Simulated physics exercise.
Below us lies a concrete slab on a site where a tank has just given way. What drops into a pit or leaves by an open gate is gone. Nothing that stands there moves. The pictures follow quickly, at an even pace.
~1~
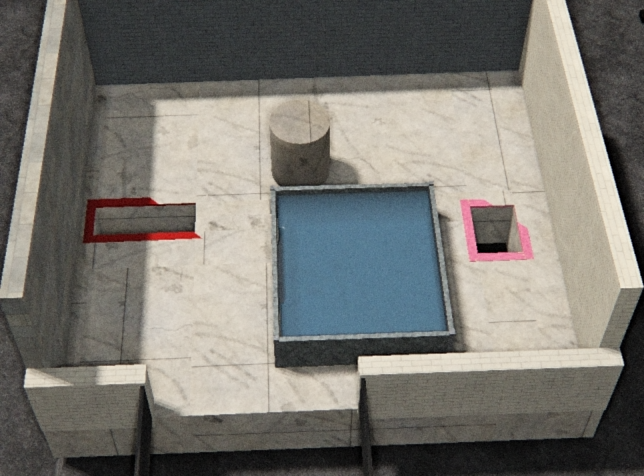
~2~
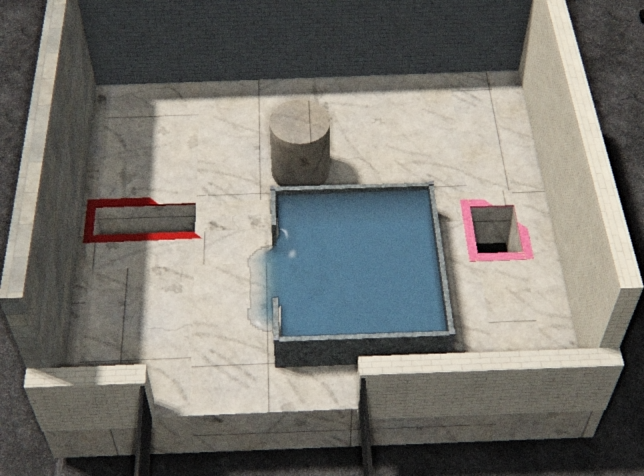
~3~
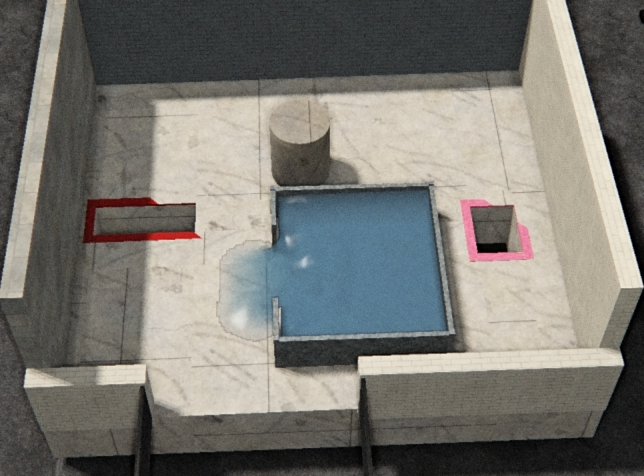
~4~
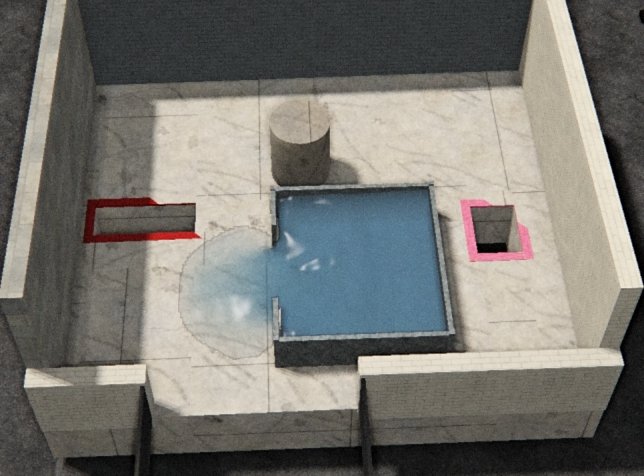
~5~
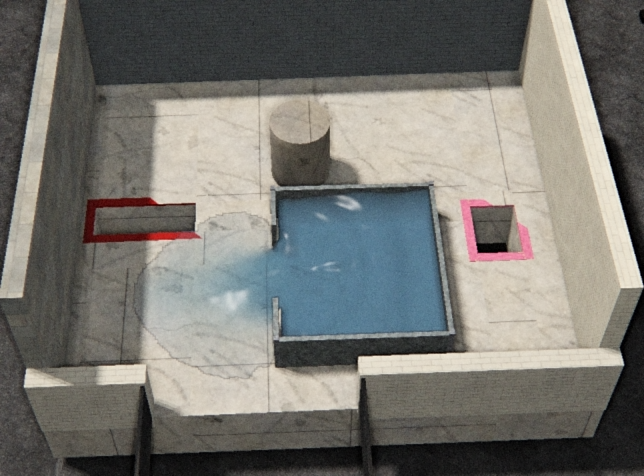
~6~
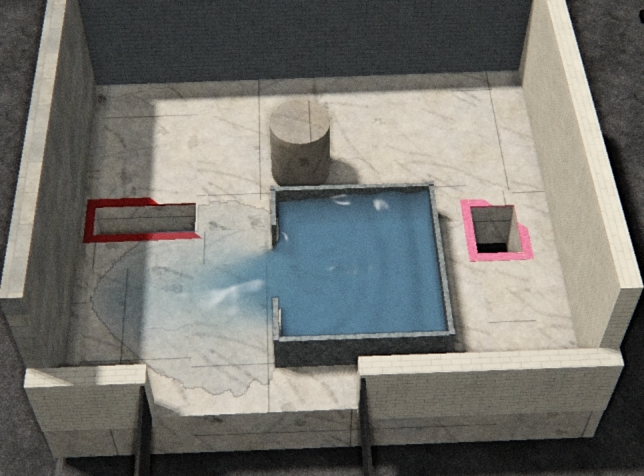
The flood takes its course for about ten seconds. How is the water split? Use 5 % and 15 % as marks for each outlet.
One by one: The gate takes above 15 %; the pink pit takes not even 5 %; the red pit takes above 15 %.
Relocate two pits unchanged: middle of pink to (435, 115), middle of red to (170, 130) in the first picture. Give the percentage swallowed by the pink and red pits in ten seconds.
Roughly, in per cent: Pink 2, red 25.
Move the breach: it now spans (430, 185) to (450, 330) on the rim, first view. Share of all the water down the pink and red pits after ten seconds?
In per cent: Pink 50, red 2.
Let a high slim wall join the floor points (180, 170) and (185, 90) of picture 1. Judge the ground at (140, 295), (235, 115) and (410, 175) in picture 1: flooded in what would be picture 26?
One after the other: Wet, dry, clear.
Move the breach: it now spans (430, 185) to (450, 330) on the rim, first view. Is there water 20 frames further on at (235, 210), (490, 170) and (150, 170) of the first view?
In turn: Not flooded, awash, no water.
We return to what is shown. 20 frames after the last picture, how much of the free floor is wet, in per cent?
Close to 30 %.
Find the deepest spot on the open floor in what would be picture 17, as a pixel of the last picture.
Near (68, 350).
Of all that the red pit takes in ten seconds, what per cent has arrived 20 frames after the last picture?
Roughly 35 per cent.
A moment on, water covers 20 % of the floor; the gate 0 %, the pink pit 0 %, the red pit 2 %.
Next, water covers 25 % of the floor; the gate 1 %, the pink pit 0 %, the red pit 6 %.
Then, water covers 30 % of the floor; the gate 2 %, the pink pit 0 %, the red pit 14 %.
Later, water covers 35 % of the floor; the gate 9 %, the pink pit 0 %, the red pit 28 %.
In the end, water covers 40 % of the floor; the gate 17 %, the pink pit 0 %, the red pit 41 %.
